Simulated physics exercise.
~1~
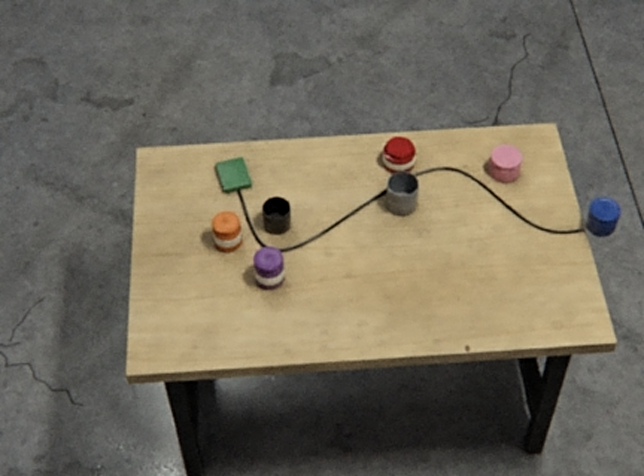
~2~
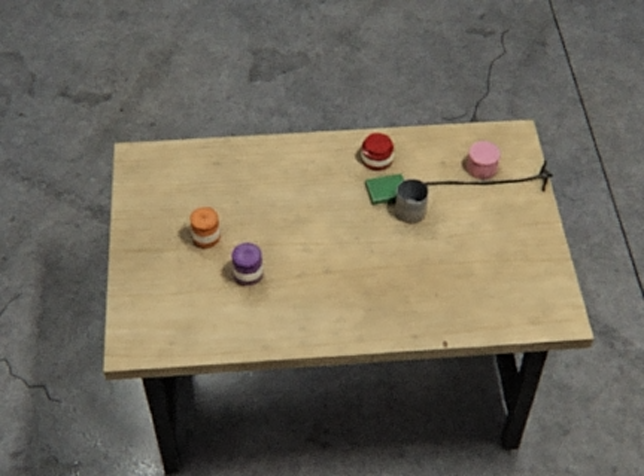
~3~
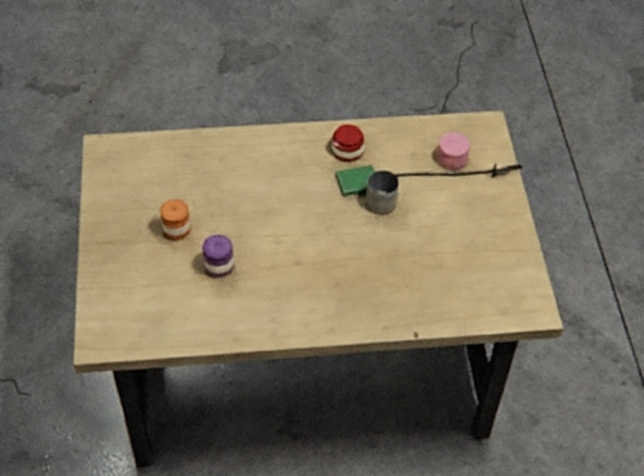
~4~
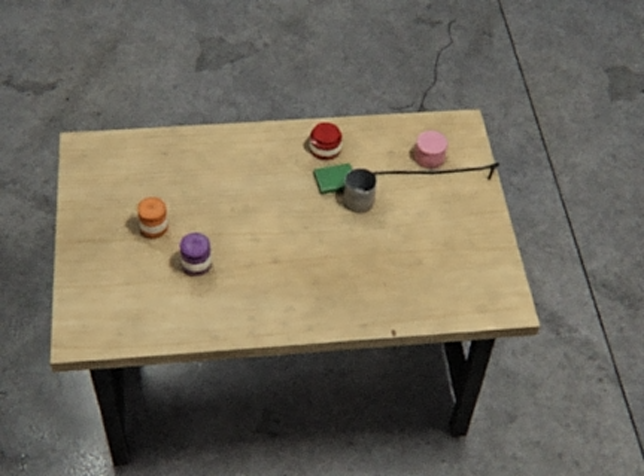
On a wooden table above a concrete floor, a dark cord linked a green pad to a blue container at the right edge; then the blue and black containers disappeared from view, and the pad ended up farther right, beside the grey cup.
